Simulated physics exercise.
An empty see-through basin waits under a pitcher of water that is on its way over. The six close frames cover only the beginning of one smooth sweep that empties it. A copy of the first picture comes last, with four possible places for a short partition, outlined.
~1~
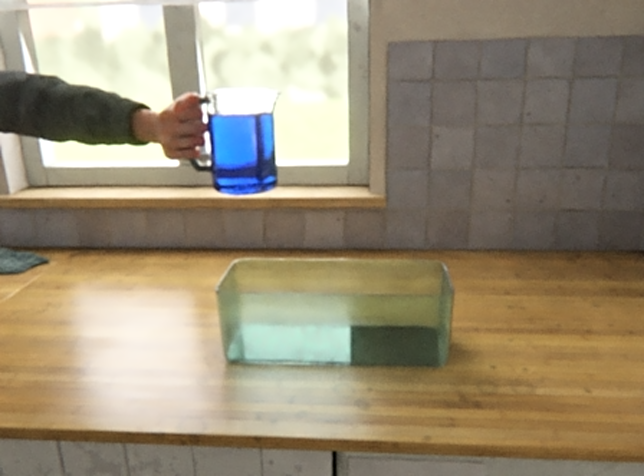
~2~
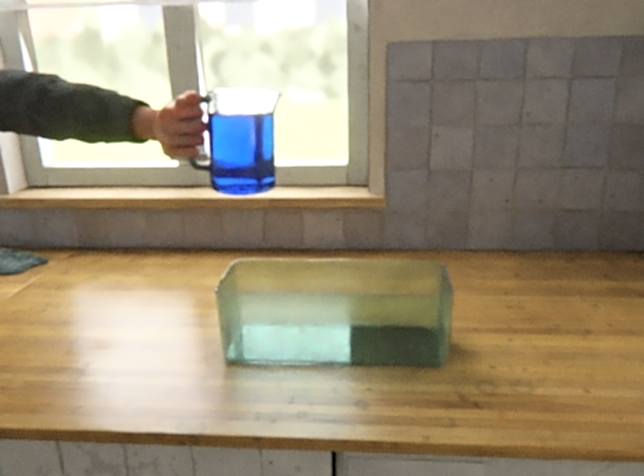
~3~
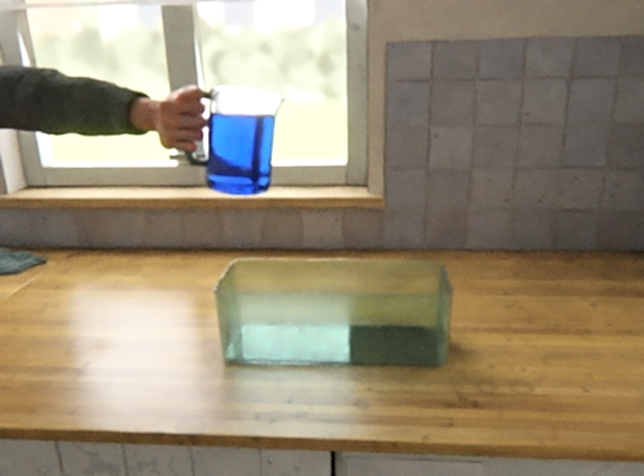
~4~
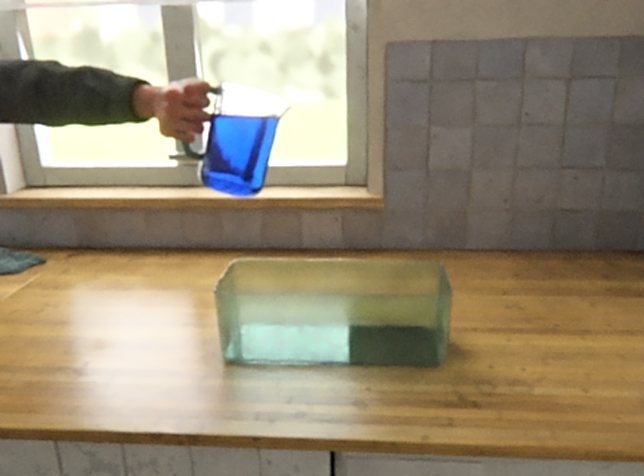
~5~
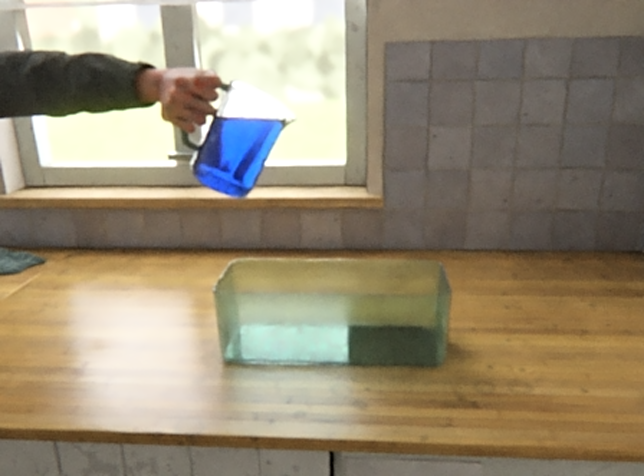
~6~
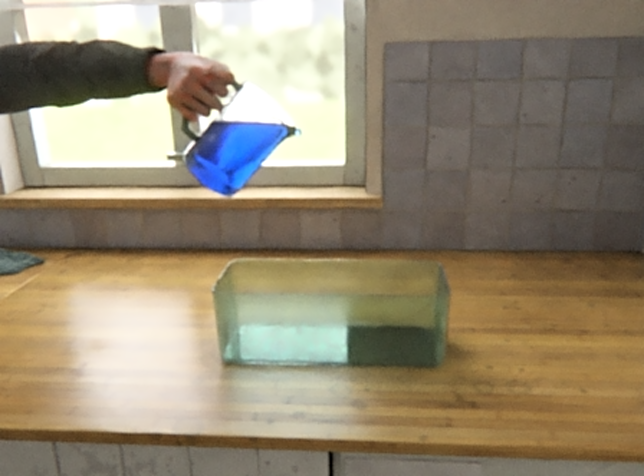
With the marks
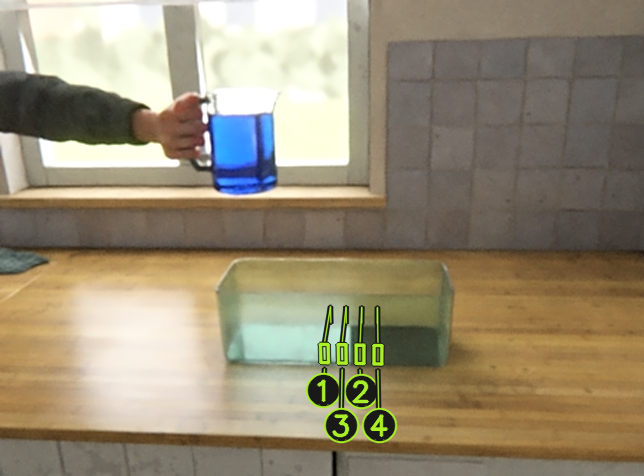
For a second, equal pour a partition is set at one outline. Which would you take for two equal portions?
Take 2.
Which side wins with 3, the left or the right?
The right side.
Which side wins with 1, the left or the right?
The right side.
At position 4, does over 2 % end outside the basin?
Yes.
On the marked copy, 1 at (324, 368); 2 at (359, 369); 3 at (342, 369); 4 at (377, 369).
For position 1, about 11 % ends left of the wall and 85 % right of it; 4 % is lost outside.
For position 2, about 52 % ends left of the wall and 46 % right of it.
For position 3, about 15 % ends left of the wall and 82 % right of it; 3 % is lost outside.
For position 4, about 82 % ends left of the wall and 10 % right of it; 8 % is lost outside.
